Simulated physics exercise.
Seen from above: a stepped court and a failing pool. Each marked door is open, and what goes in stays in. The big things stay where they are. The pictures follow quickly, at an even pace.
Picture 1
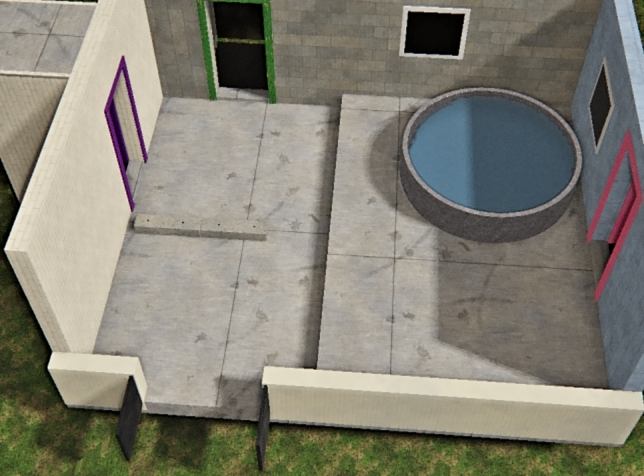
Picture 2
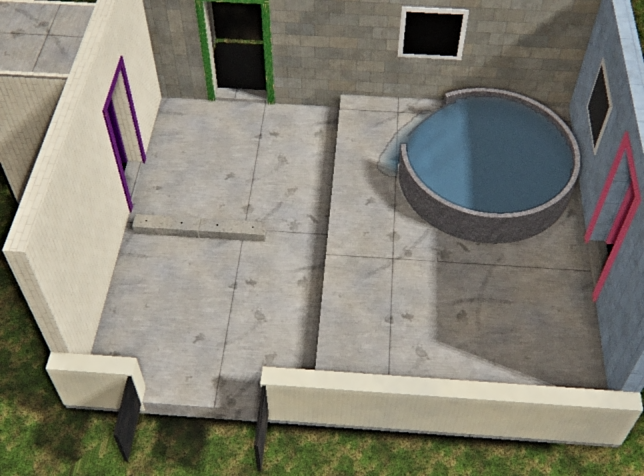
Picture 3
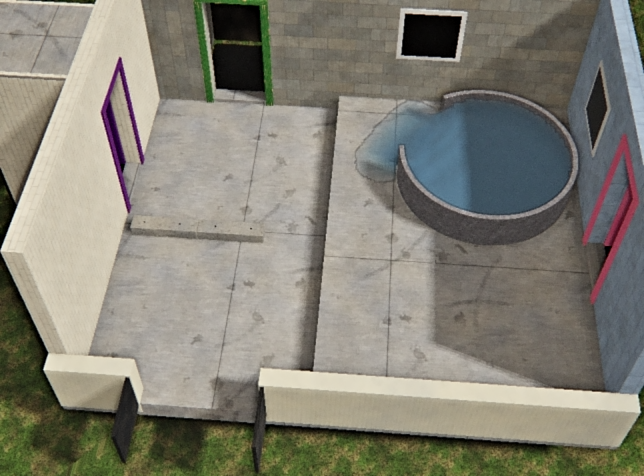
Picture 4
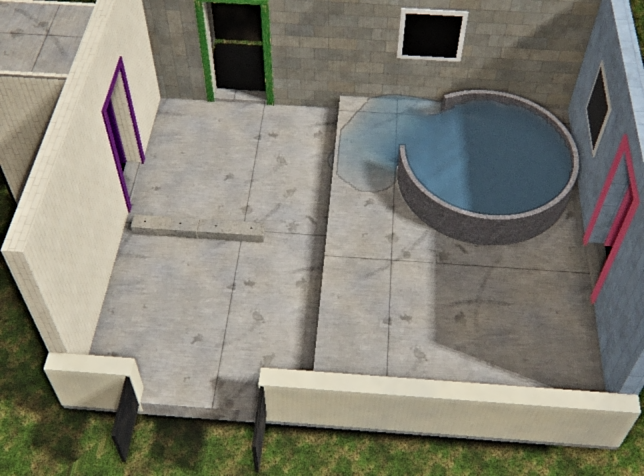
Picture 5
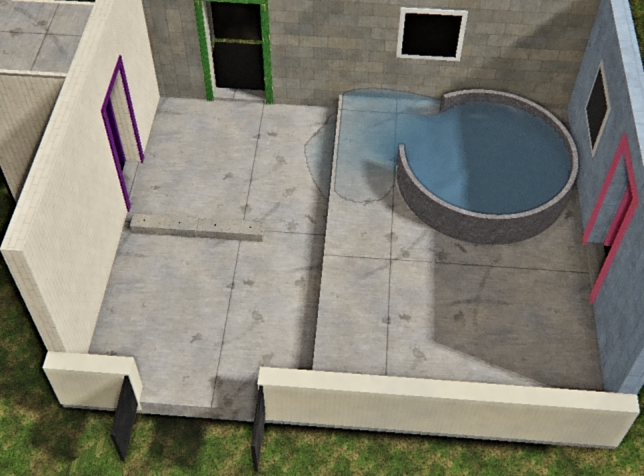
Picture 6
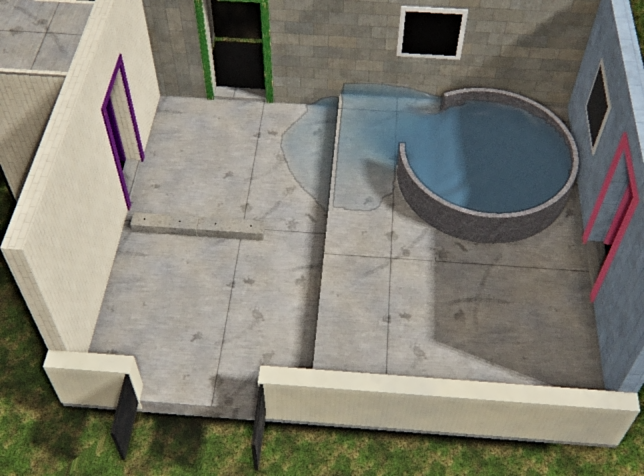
To begin with, still water fills a round pool in a walled, stepped concrete court. A gap opens in the pool's upper left side and water pours out, spreading left across the raised paving. It then passes over the step edge and fans out on the lower paving near the green-framed door.
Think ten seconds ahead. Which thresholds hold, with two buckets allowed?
In the end: The green door floods; the pink door holds within the limit; the purple door floods.
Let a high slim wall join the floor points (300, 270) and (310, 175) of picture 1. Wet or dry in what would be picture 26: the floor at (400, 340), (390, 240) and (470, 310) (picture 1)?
In that order: Free of water, no water, free of water.
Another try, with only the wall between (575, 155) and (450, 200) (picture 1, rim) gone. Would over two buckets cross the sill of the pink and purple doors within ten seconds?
The pink one goes over, the purple one keeps below it.
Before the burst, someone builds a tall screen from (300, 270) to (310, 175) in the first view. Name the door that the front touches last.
Last comes the pink one.
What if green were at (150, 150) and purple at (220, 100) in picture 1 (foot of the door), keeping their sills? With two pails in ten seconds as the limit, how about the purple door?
In short: Purple door goes over.
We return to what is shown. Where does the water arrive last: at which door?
The one in pink.
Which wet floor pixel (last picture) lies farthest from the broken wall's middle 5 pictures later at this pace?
I would point to (160, 99).
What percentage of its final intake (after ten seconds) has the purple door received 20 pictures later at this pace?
Near 15 in a hundred.
A moment on, water covers 25 % of the floor; the green door wet at the sill, nothing in, the pink door not reached, the purple door not reached.
Next, water covers 30 % of the floor; the green door under two buckets in, the pink door not reached, the purple door wet at the sill, nothing in.
Then, water covers 40 % of the floor; the green door under two buckets in, the pink door not reached, the purple door over two buckets in.
Later, water covers 60 % of the floor; the green door over two buckets in, the pink door wet at the sill, nothing in, the purple door far over two buckets in.
In the end, water covers 60 % of the floor; the green door far over two buckets in, the pink door wet at the sill, nothing in, the purple door far over two buckets in.
